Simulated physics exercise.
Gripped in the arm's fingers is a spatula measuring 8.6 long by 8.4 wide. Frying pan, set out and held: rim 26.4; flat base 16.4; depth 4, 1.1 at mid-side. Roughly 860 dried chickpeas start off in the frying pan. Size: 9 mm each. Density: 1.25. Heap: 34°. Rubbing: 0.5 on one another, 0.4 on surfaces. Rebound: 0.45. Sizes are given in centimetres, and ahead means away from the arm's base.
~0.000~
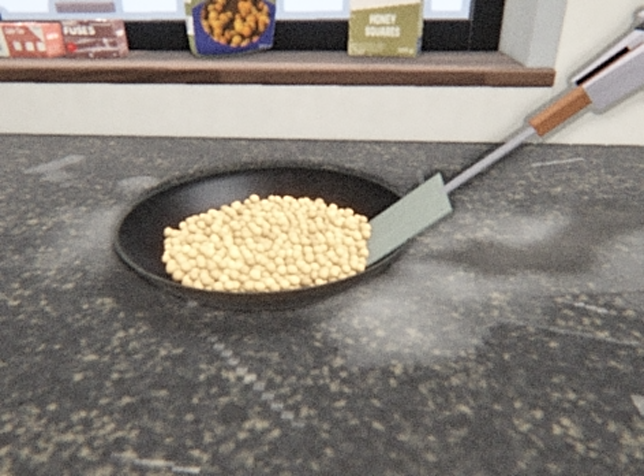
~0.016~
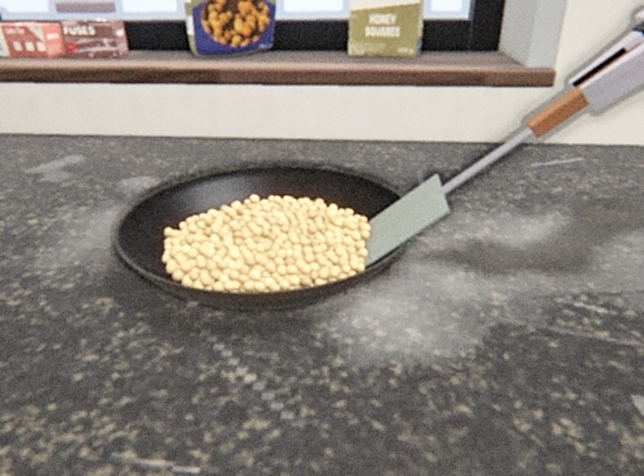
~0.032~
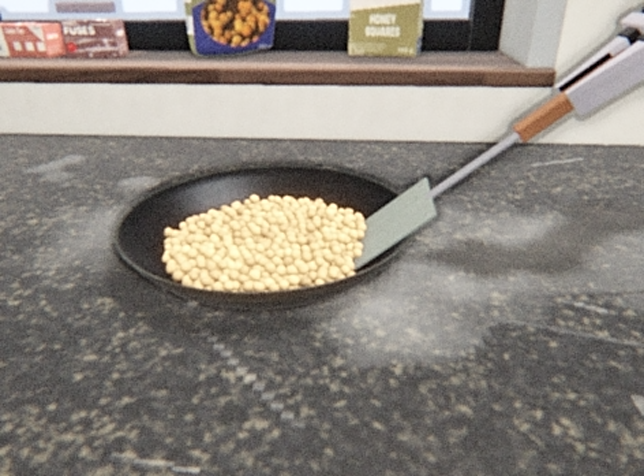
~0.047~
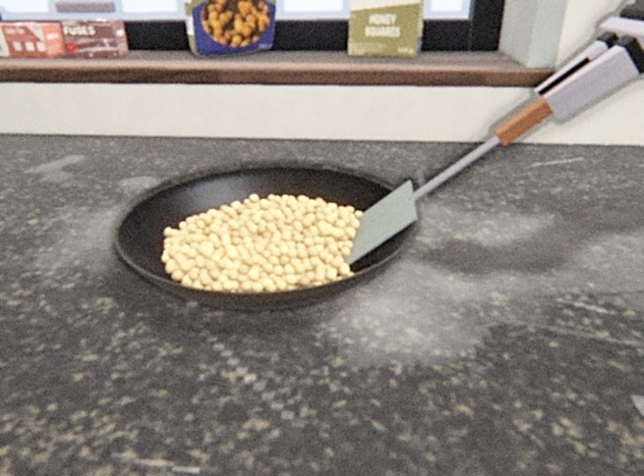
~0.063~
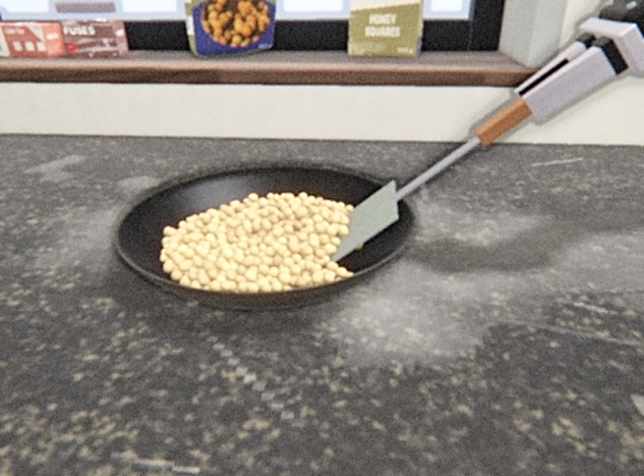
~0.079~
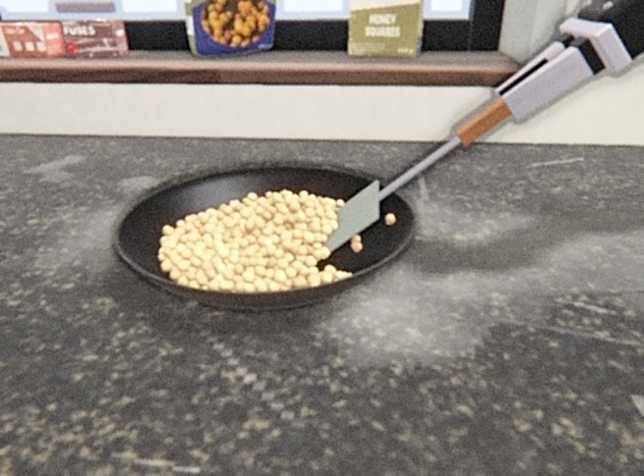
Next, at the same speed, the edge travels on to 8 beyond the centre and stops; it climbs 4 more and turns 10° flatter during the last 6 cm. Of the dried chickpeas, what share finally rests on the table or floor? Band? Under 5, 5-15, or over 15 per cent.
Over 15 per cent.
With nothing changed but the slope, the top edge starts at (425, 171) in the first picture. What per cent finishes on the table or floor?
Spill: Approx. 20 per cent.
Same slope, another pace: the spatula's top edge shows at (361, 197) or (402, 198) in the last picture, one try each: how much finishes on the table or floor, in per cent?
About 20 and 10 percent.
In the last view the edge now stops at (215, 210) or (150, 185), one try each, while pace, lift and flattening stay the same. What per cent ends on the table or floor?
Try 1: Approx. 10 %; try 2: Approx. 30 %.
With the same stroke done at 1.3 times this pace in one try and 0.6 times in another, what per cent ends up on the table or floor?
Some 25 per cent, then some 5 per cent, on the table or floor.
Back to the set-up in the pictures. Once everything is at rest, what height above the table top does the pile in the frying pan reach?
Peak at rest, approximately 4.5 centimetres.
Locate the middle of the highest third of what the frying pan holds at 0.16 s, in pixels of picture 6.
Near (228, 216).
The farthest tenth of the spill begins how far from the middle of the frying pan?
Some 50 cm from the centre.
After 0.12 s, sloping 40°, highest piece 8 above the table; 856 in the frying pan.
After 0.16 s, sloping 36°, highest piece 9 above the table; 855 in the frying pan, 1 on the blade or in flight.
After 0.38 s, sloping 30°, highest piece 4 above the table; 684 in the frying pan, 172 on the table or floor.
After 1.43 s, sloping 30°, highest piece 4 above the table; 684 in the frying pan, 172 on the table or floor.
In the end, 684 in the frying pan, 172 on the table or floor. That is 20 % on the table or floor.
